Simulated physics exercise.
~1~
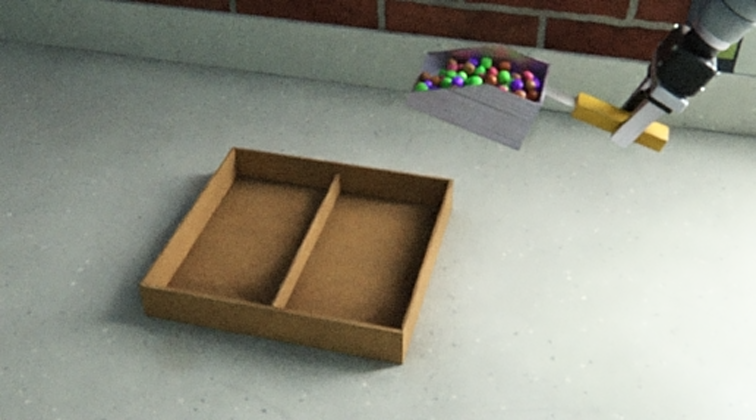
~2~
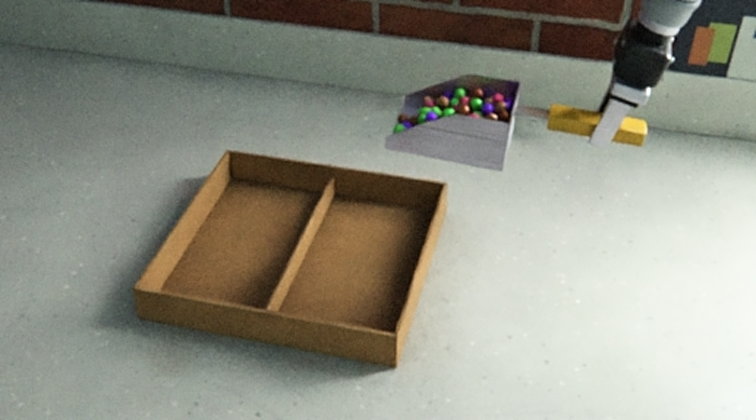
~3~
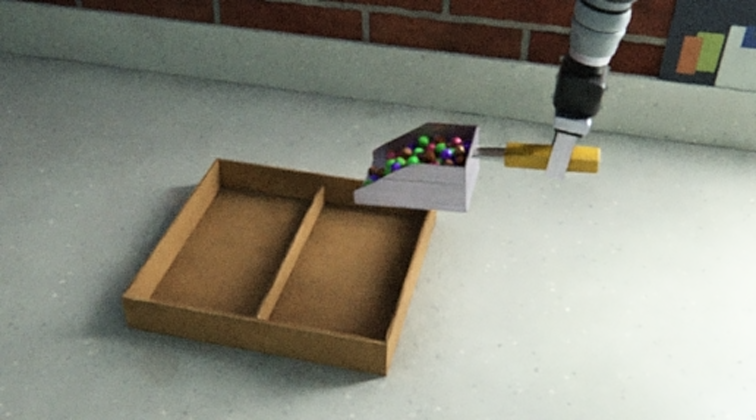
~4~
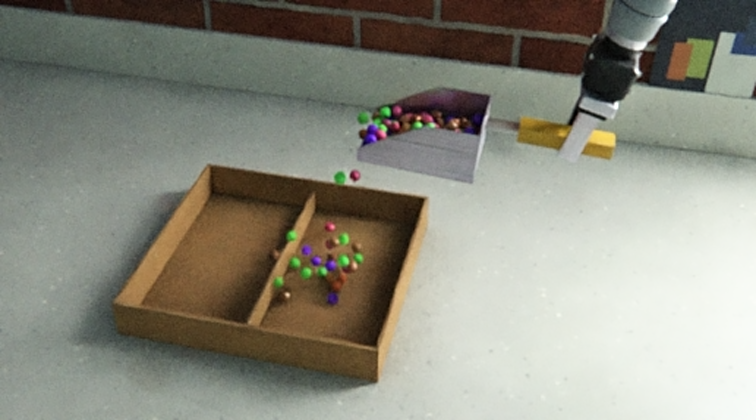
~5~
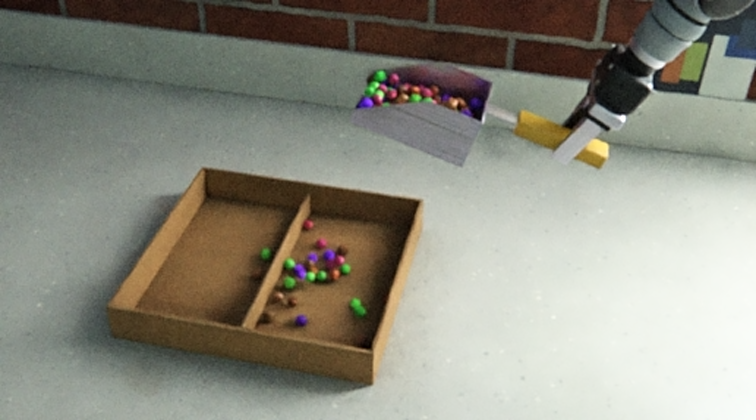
On a pale tabletop beside a brick wall, a robot arm lowered a scoop of colourful balls toward a divided wooden tray, spilled some mostly into the right section, then lifted and tipped back the scoop, with most balls still inside.
